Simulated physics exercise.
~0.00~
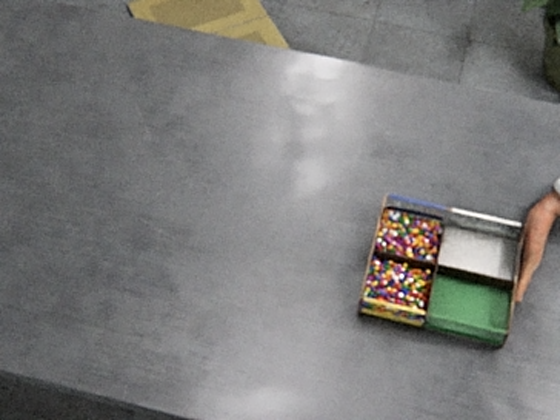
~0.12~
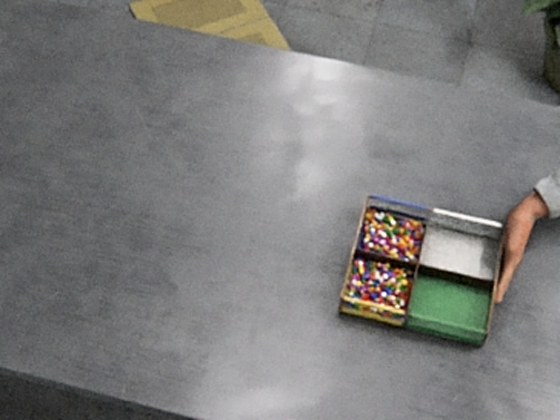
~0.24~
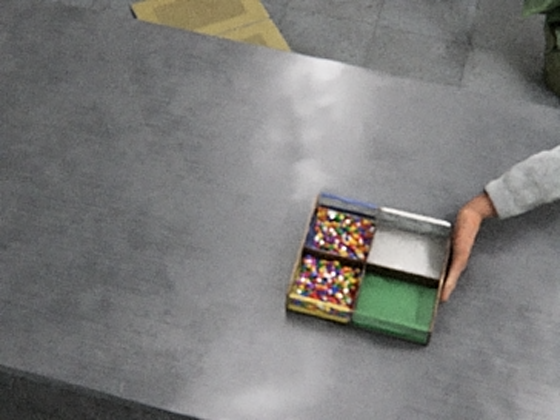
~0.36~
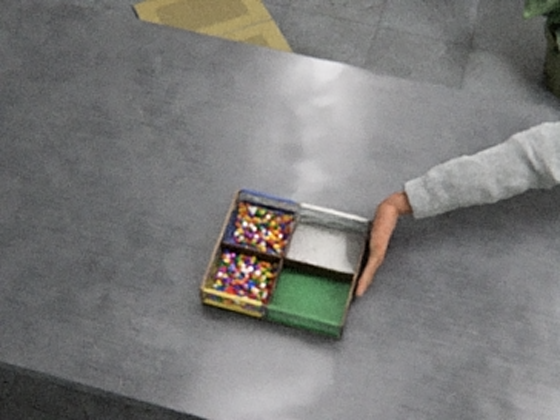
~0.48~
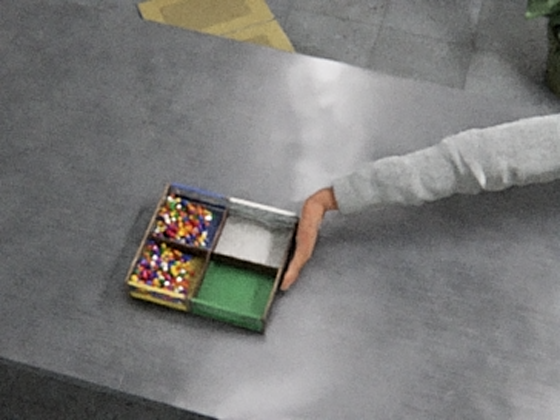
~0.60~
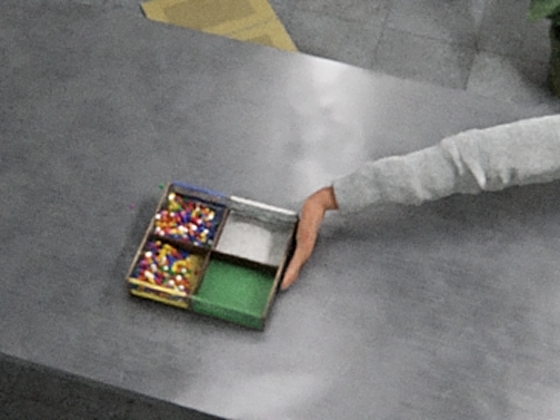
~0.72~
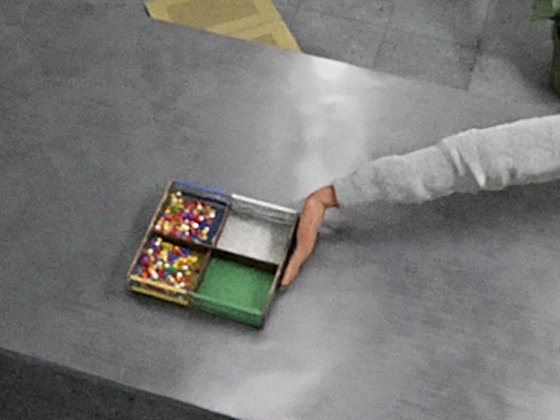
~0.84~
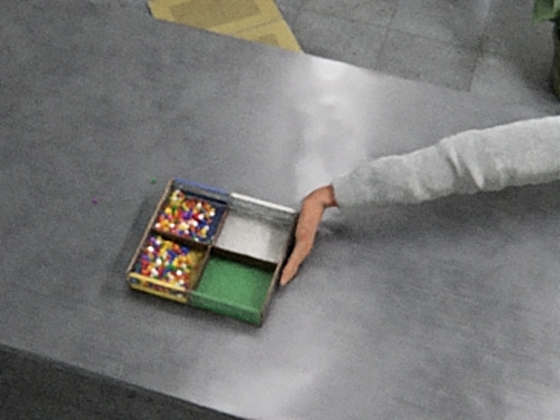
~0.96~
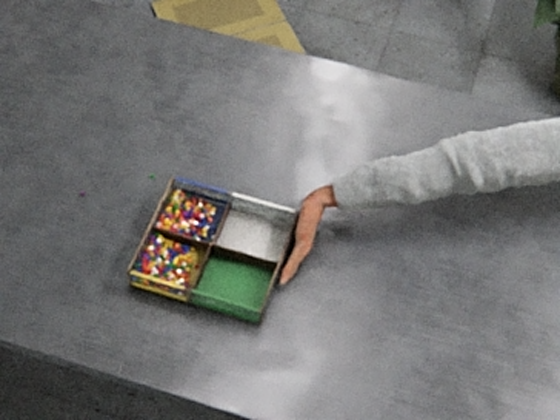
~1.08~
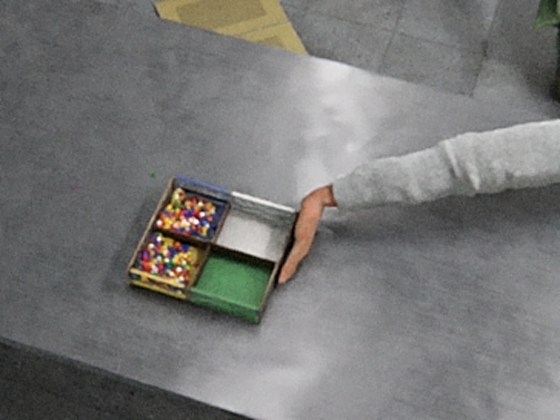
A hand in a light grey sleeve grips the right side of a shallow four-part tray on a wide grey tabletop, seen from above at an angle. Many multicoloured beads fill the two left compartments, one edged in blue and the other in yellow, while the pale upper right and green lower right compartments are empty. The hand slides the tray leftward across the table, and more of the arm comes into view. The tray then stops on the left side and stays there, level, with the hand still against it. At the end the beads remain in the two left compartments.
